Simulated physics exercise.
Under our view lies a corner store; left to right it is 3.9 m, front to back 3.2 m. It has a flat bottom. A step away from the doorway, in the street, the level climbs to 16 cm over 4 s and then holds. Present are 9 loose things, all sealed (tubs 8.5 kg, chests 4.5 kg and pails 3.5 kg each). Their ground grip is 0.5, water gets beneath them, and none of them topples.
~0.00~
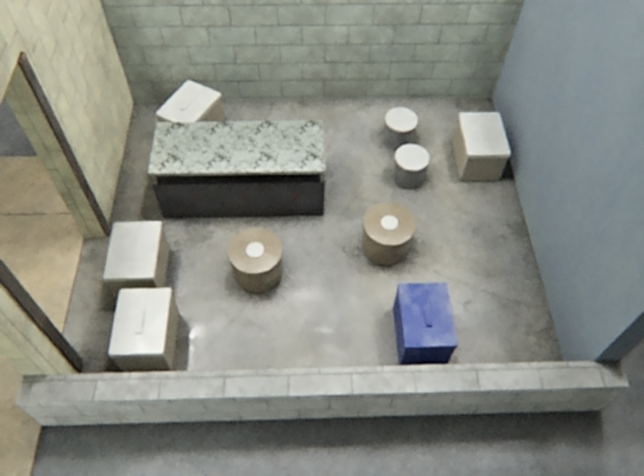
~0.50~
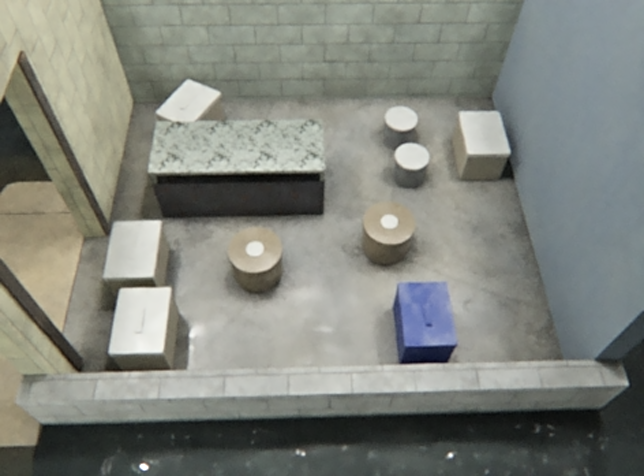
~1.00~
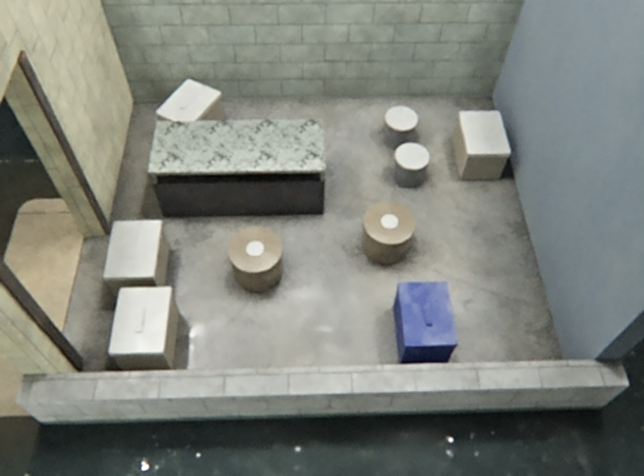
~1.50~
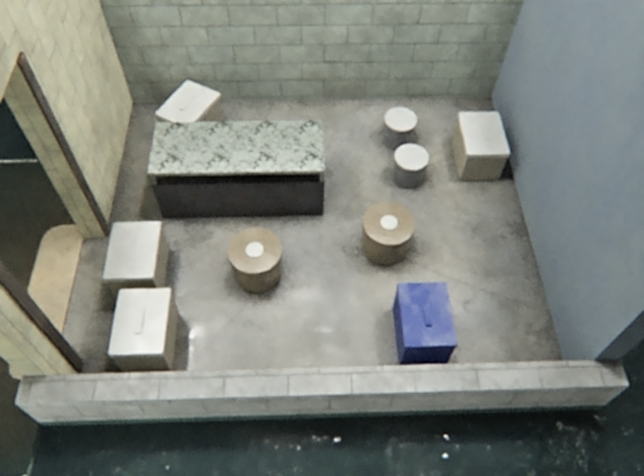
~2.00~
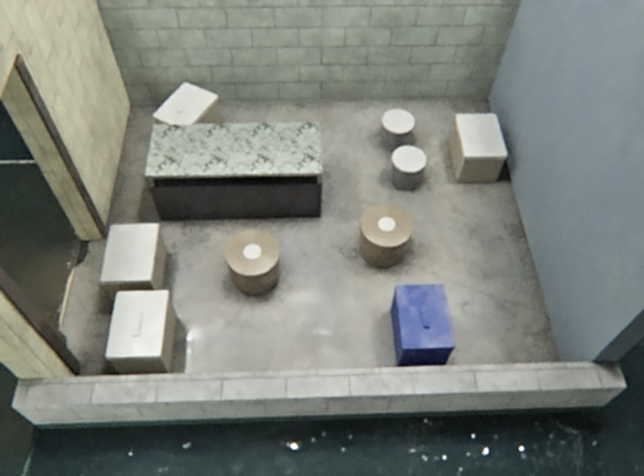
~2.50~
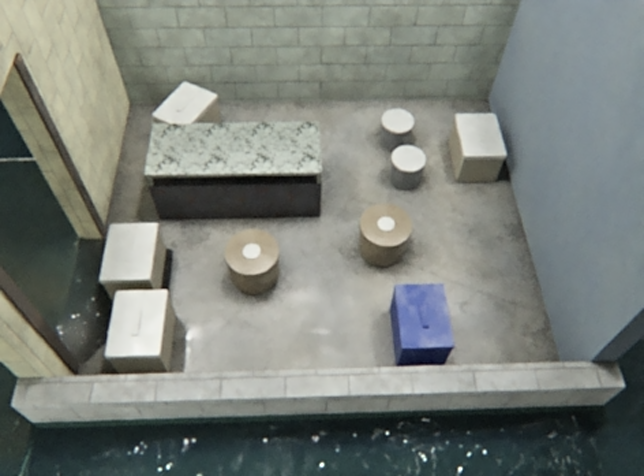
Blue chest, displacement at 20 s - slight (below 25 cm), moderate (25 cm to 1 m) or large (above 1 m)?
It's going to be taken off.
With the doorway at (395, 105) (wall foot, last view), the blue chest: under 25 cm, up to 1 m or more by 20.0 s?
The blue chest ends up a great distance away.
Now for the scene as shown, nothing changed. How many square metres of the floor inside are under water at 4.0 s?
At that time the wet patch spans about 2.5 m2.
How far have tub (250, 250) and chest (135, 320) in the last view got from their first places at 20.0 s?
Net displacement, in order: 150 cm; 250 cm.
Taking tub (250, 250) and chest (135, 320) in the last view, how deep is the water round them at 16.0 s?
I'd estimate 14 cm for the first and 12 cm for the second.
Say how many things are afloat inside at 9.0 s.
At that instant the tally stands at 6.
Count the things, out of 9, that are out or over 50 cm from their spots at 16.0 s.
I make it 9.
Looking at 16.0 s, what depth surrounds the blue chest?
Near 13 cm deep.
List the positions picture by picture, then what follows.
The first frame shows the blue chest at (427, 314) rests on the ground; 0.0 m2 under water; 0 of 9 have shifted.
The second frame shows the blue chest at (427, 313) rests on the ground; 0.0 m2 under water; 0 of 9 have shifted.
The third frame shows the blue chest at (427, 313), on the bottom; 0.0 m2 under water; 0 of 9 have shifted.
The fourth frame shows the blue chest at (427, 313), on the bottom; 0.0 m2 under water; 0 of 9 have shifted.
The fifth frame shows the blue chest at (424, 315), on the bottom; water covers 0.0 m2; 0 of 9 have shifted.
The sixth frame shows the blue chest at (424, 315), on the bottom; 0.2 m2 under water; 0 of 9 have shifted.
After 4.0 s the blue chest is near (424, 315), 0.0 m from its start, aground; 1 afloat.
After 9.0 s the blue chest is near (501, 147), 1.9 m from its start, afloat; 6 afloat.
After 16.0 s the blue chest is near (217, 84), 3.1 m from its start, afloat; 9 afloat.
After 20.0 s the blue chest is near (197, 85), 3.2 m from its start, afloat; 9 afloat.
